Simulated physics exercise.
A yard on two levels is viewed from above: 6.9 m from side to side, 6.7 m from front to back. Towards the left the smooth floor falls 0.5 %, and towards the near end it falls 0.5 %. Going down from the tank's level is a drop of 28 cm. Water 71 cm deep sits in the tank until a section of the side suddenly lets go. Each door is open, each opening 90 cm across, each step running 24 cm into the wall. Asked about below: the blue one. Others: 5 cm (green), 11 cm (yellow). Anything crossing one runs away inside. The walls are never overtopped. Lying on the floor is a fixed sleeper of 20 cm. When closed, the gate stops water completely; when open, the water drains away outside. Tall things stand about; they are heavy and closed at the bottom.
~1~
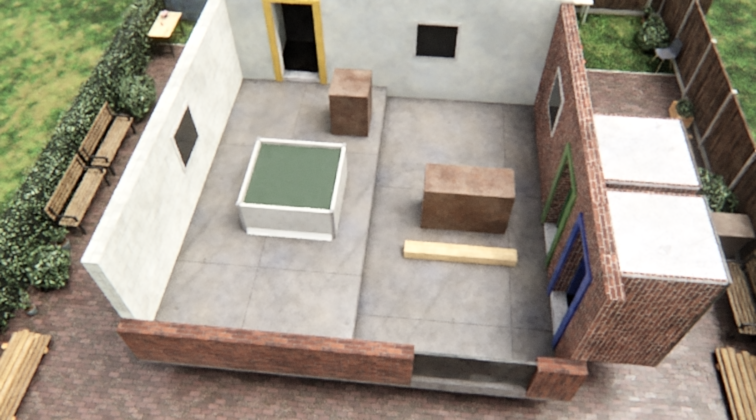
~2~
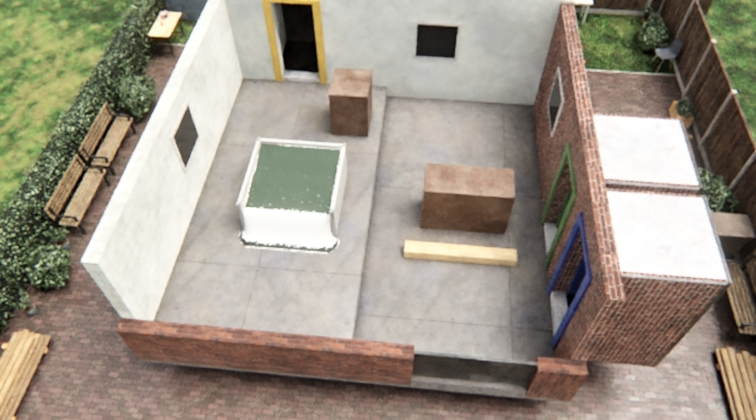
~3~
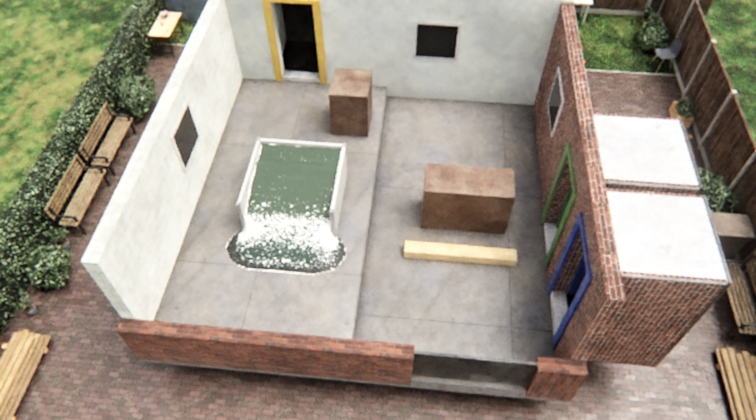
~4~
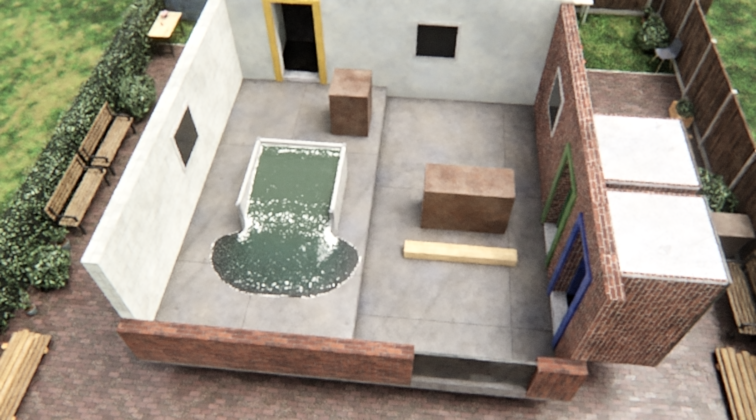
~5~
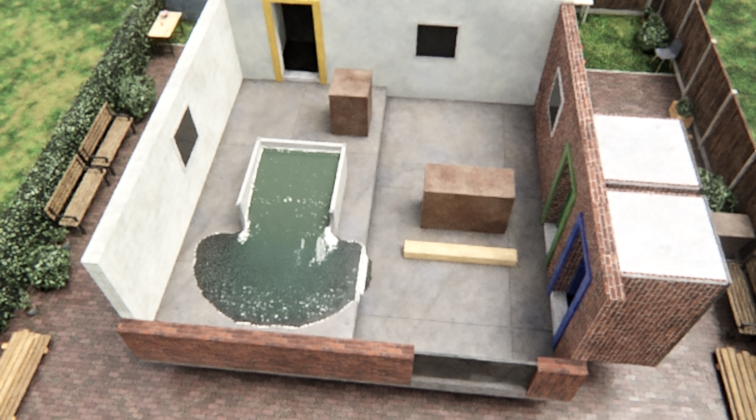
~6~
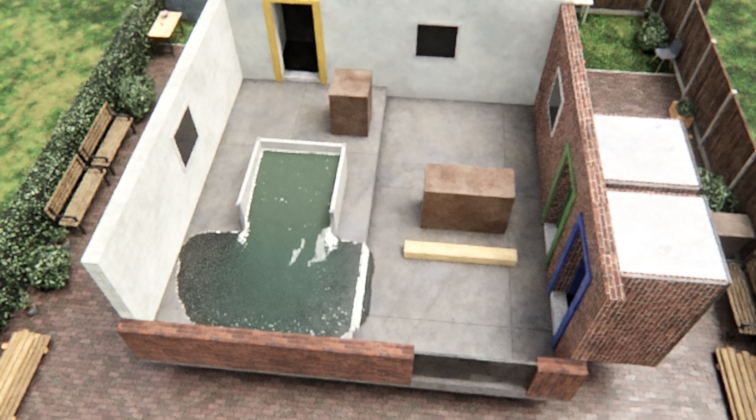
Green water pours from the near side of a white tank and spreads across the gray floor.
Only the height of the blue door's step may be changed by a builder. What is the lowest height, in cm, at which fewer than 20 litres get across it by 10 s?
13 cm.
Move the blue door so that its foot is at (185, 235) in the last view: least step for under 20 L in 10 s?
Something near 5.5 cm.
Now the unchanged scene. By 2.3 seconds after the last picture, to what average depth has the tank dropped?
Some 11 cm.
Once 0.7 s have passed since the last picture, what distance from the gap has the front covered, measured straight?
About 3.6 metres out.
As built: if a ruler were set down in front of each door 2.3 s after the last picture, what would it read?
Before green it's 0 cm, before yellow 0 cm, before blue 18 cm.
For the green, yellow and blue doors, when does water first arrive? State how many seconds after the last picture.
Arrival times - green: 2.6 s; yellow: 3.8 s; blue: 1.8 s.
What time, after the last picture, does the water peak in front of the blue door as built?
The depth peaks at about 2.8 seconds.
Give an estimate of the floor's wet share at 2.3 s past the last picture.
Wet share: Around 35 %.
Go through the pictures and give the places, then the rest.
In the first frame, the tank at (294, 176) is whole and still, 71 cm deep; the blue door at (566, 289) is dry.
In the second frame, the front is at (247, 242), 0.3 m from the gap at (289, 224); 0.4 m2 of floor is wet, 71 cm left at the back.
In the third frame, the gap is at (289, 225), the front 0.8 m out at (244, 263); the back of the tank holds 69 cm.
In the fourth frame, the front is at (256, 291), 1.3 m from the gap at (289, 226); 2.7 m2 of floor is wet, 62 cm left at the back.
In the fifth frame, water pours out at (289, 227) and has run 1.9 m, to (259, 322); about 8 cm deep outside, 61 cm at the back.
In the sixth frame, the front is at a hidden place, 2.3 m from the gap at (289, 227); 6.5 m2 of floor is wet, 57 cm left at the back; the blue door at (566, 289), 5.0 m from the gap, is still 3.3 m from the nearest water.
Then, 0.7 s after the last picture water covers 20 % of the floor, deepest (43 cm) near (149, 335); it has not reached the blue door.
Then, 2.3 s after the last picture water covers 35 % of the floor, deepest (26 cm) near (149, 335); 18 cm at the blue door, 0 litres in over its 19 cm step.
Then, 9.3 s after the last picture water covers 90 % of the floor, deepest (11 cm) near (360, 361); 6 cm at the blue door, 1 litre in over its 19 cm step.
At the blue door as built, the water peaked near 19 cm, 2.7 s after the last picture.
With a step of 11 cm, 37 litres would have come in within the 10 s; with 15 cm, 10 litres. So under 20 litres takes about 13 cm.
